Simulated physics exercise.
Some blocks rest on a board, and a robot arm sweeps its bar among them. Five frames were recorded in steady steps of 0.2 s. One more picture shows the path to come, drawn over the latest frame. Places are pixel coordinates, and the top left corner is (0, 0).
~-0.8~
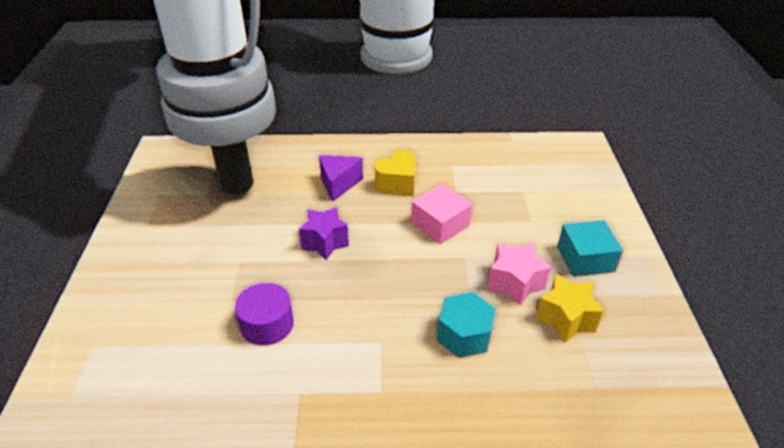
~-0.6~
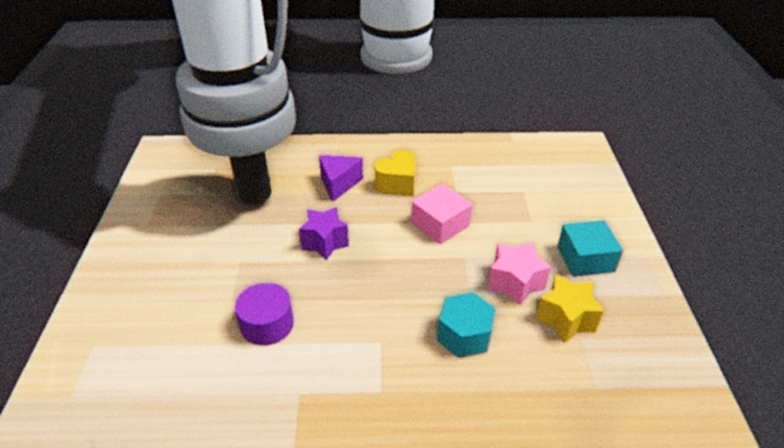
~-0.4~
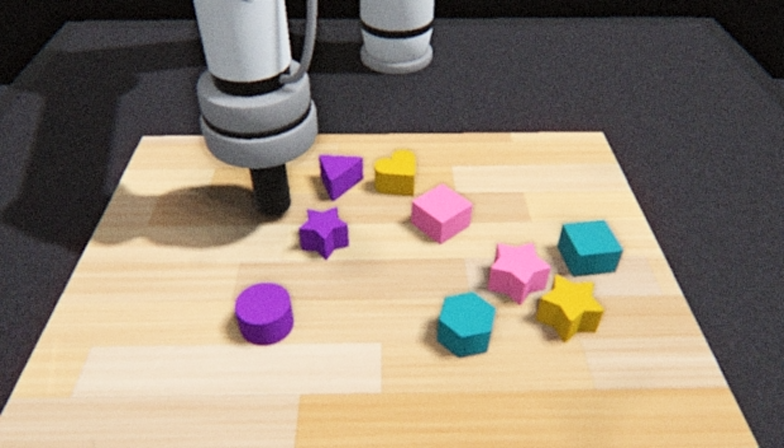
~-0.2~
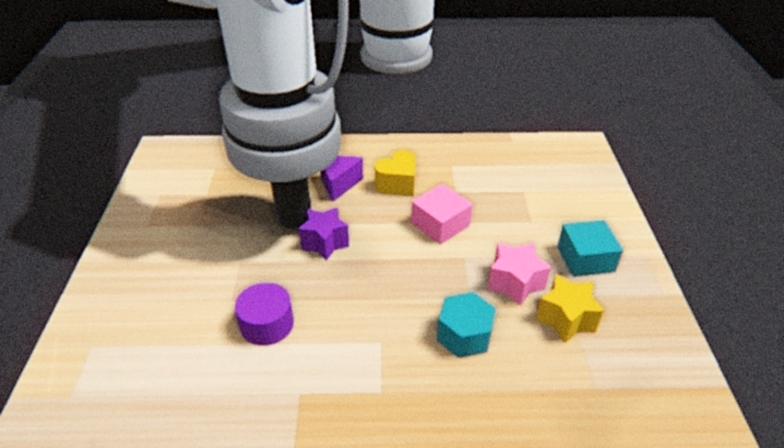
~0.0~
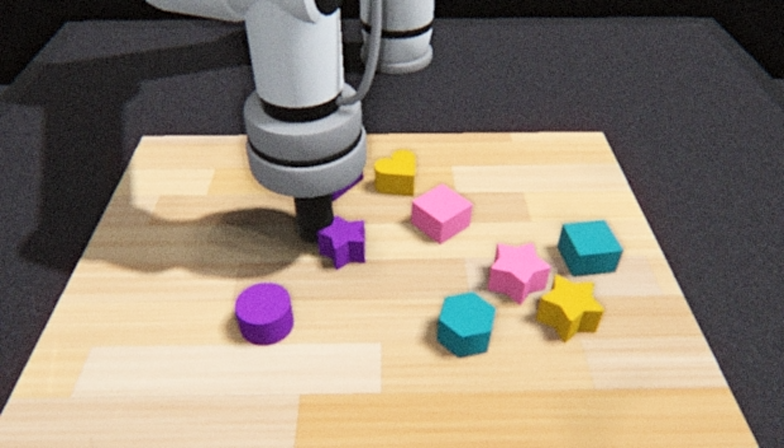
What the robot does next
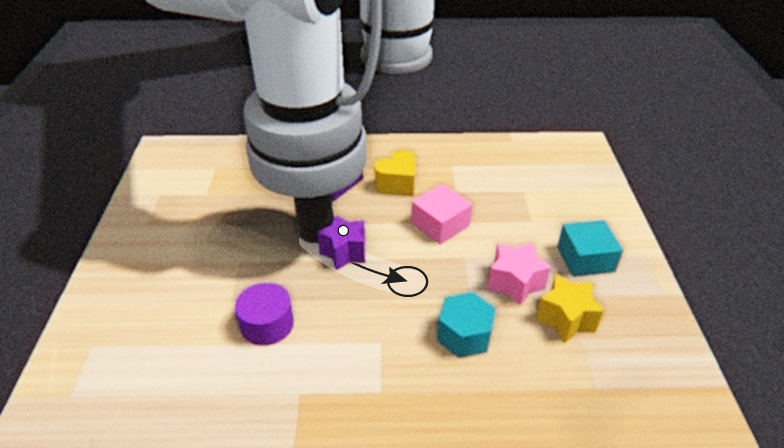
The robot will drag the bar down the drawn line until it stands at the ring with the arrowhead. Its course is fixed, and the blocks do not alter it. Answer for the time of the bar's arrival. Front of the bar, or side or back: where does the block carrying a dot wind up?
Before the bar.
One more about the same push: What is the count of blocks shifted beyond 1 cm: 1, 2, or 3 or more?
The way I see it, the answer is one.
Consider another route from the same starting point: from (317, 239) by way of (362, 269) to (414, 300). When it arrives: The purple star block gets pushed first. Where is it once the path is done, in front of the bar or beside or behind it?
At that point it is up front.
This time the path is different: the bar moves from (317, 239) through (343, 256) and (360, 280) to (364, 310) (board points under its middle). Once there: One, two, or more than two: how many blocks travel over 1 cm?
Expect one.
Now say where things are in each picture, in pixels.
The first picture shows bar tip at (237, 185); block tops, purple star block at (323, 221); turquoise hexagonal block at (468, 313).
The second picture shows bar at (255, 195); blocks unchanged.
The third picture shows bar at (274, 206); blocks unchanged.
The fourth picture shows bar at (295, 218); blocks unchanged.
The fifth picture shows bar at (317, 232); purple star block at (343, 231); turquoise hexagonal block at (468, 313).
Path on the board, from (317, 239) via (356, 264), ending at (408, 281); the dot is on the purple star block.
On the path given first. One third of the way, bar at (342, 250); purple star block at (372, 248).
Two thirds of the way, bar at (373, 264); purple star block at (404, 263).
At the end, bar at (408, 274); purple star block at (441, 275); turquoise hexagonal block in place.
